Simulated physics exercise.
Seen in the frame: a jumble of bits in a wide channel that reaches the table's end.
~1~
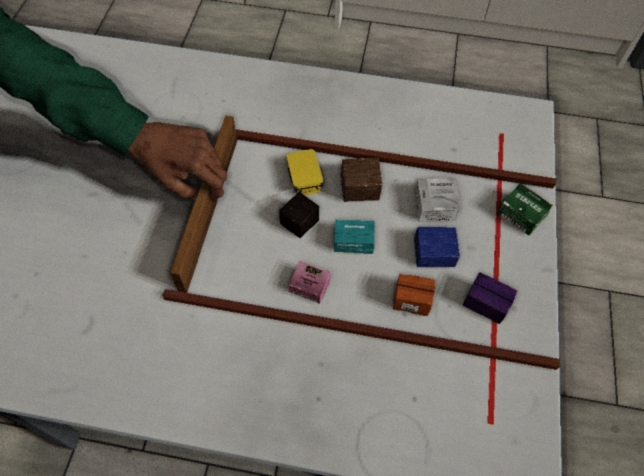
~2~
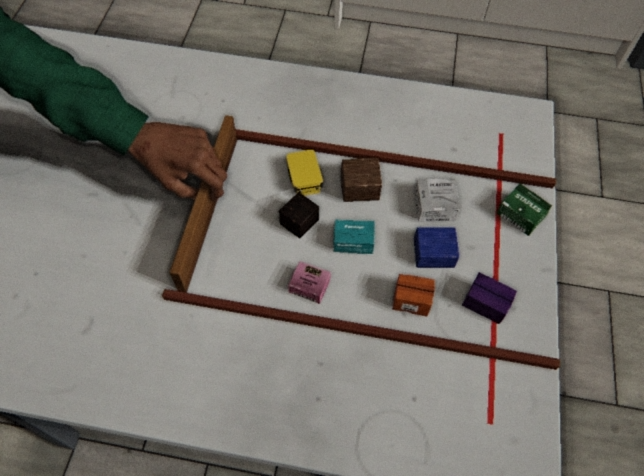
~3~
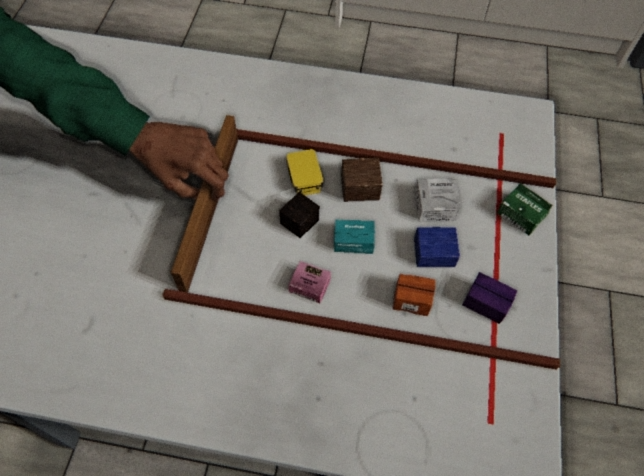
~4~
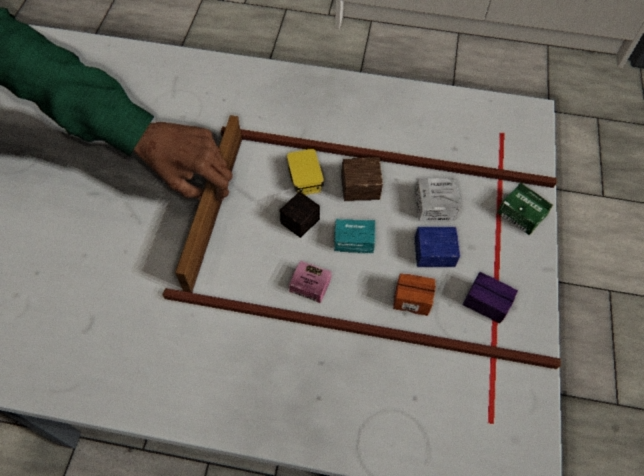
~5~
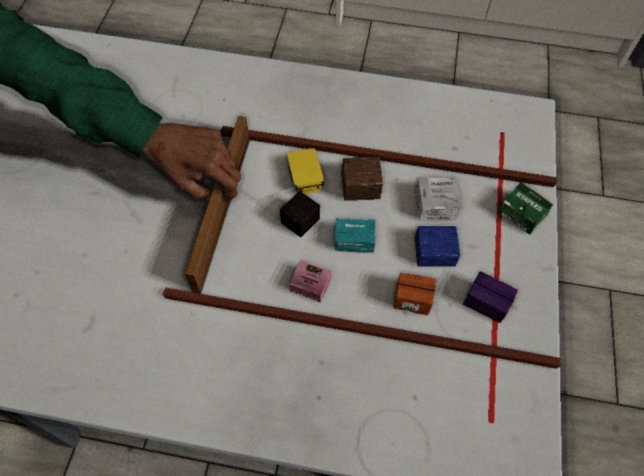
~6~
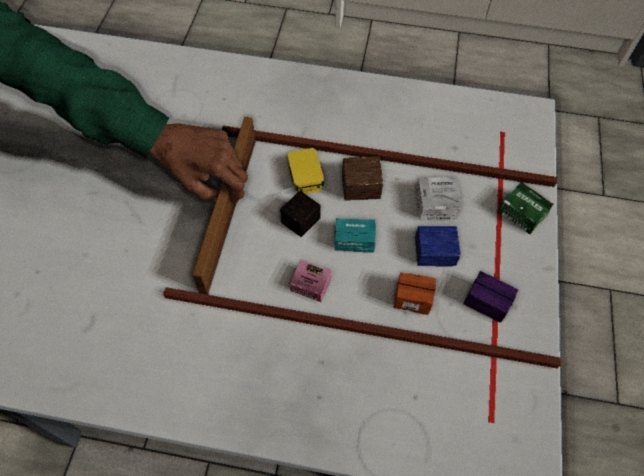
In this clip, a hand in a green sleeve holds a wooden board at the left of a channel of scattered coloured blocks, at first nearly still, then slides it slightly right while the blocks stay in place.
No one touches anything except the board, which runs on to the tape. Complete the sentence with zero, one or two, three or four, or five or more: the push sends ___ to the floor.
The push sends three or four to the floor.
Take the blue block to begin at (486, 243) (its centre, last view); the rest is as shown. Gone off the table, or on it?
From that start, the object then is safe.
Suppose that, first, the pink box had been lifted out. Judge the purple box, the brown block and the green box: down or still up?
Purple box still up, brown block still up, green box down.
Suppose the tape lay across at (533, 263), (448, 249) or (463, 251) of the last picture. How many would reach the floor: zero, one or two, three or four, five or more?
In order: More than four, one or two, just one or two.
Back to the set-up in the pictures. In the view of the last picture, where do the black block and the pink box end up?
Reading them off: First (515, 243); then (515, 331).
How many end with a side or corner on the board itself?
Contact count: 4.
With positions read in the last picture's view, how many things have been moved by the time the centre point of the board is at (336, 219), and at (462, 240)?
Tally: First 5; then 10.
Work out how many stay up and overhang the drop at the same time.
Looks like 3 of them.
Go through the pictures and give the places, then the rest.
Green box (525, 209); purple box (490, 298); blue block (436, 247); board (207, 200); tape (497, 258), in the first frame.
Purple box (489, 298); yellow case (304, 173), in the second frame.
Blue block (436, 247); white box (437, 200), in the third frame.
Green box (525, 209); board (212, 200), in the fourth frame.
Purple box (490, 297); pink box (311, 281), in the fifth frame.
Green box (525, 208); purple box (491, 297); blue block (437, 246); board (227, 201); tape (498, 257), in the sixth frame.
Soon after, none off yet; green box at rest near (525, 208); purple box at rest near (491, 297); blue block at rest near (437, 246).
Then, none off yet; green box moved about its own width near (553, 211); purple box moved a little near (504, 298); blue block moved about its own width near (465, 252).
At rest, the number that fall off is three or four; fallen, white box, purple box and green box.
